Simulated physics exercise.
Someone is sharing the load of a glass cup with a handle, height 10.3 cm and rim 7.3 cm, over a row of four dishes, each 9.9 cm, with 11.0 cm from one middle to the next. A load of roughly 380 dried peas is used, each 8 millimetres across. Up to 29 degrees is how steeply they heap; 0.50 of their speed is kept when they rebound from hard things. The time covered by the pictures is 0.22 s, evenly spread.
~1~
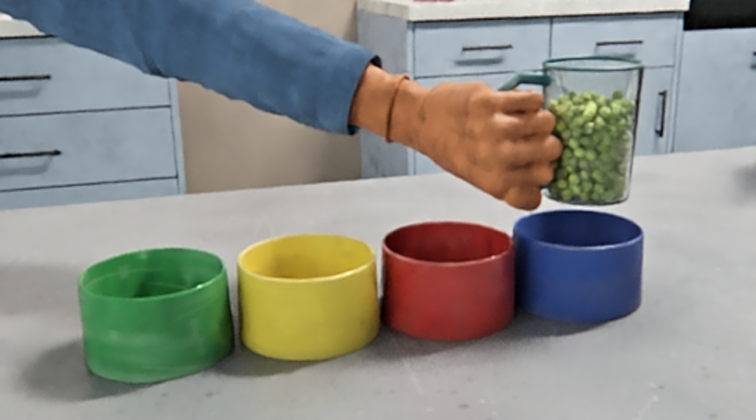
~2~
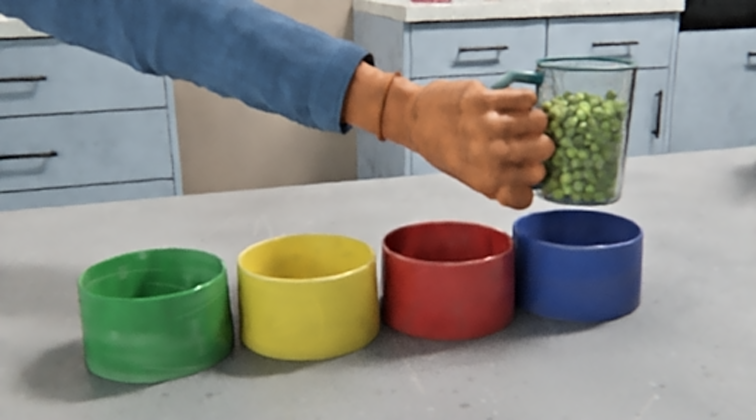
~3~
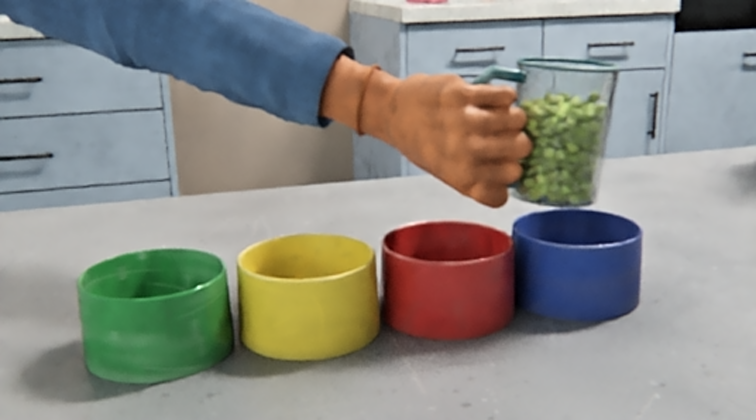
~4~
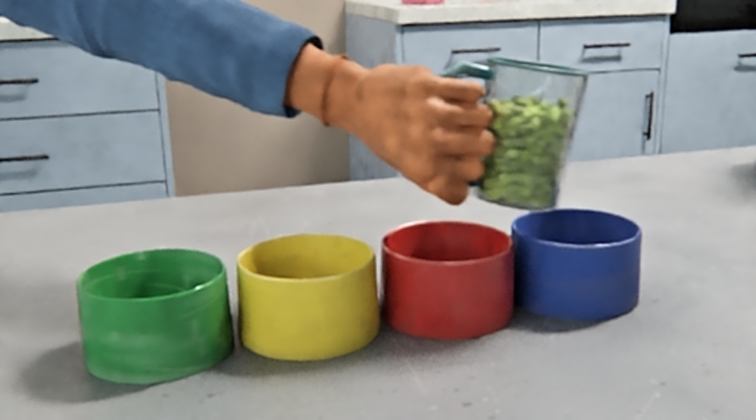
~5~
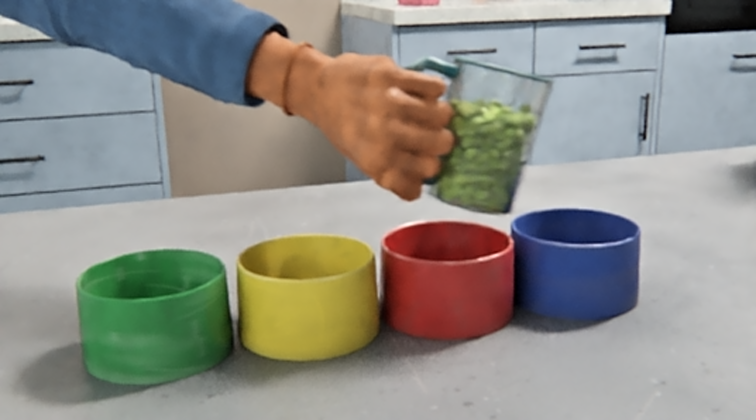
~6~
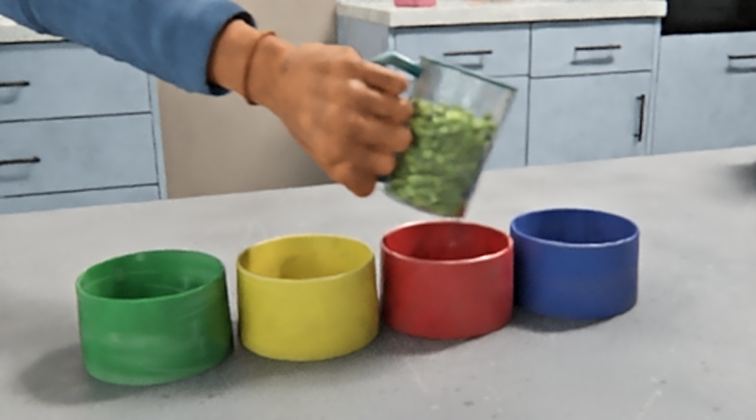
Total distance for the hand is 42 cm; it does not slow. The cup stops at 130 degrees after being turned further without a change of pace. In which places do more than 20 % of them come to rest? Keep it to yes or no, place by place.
Place by place: Red no, blue no, green yes, yellow no, counter no.
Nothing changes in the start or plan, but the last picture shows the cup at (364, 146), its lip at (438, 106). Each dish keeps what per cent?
Final shares - red 0 %, blue 0 %, green 90 %, yellow 0 %.
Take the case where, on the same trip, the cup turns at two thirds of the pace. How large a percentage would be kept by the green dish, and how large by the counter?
In that case I'd put green at 90 and the counter at 10.
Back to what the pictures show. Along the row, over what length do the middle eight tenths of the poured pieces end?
7 cm, roughly.
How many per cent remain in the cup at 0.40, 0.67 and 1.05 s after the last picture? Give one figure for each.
Around 100 per cent at the first moment, 95 at the second and 0 at the third.
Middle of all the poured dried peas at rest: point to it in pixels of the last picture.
Approximately (151, 324) in the last view.
Then, 0.40 s after the last picture, tilt 73 degrees; cup holds 100 %.
Then, 0.67 s after the last picture, tilt 108 degrees; cup holds 95 %, green 5 %.
Then, 1.05 s after the last picture, tilt 130 degrees; cup holds 0 %, green 85 %.
In the end, red 0 %, blue 0 %, green 90 %, yellow 0 %, counter 10 %.
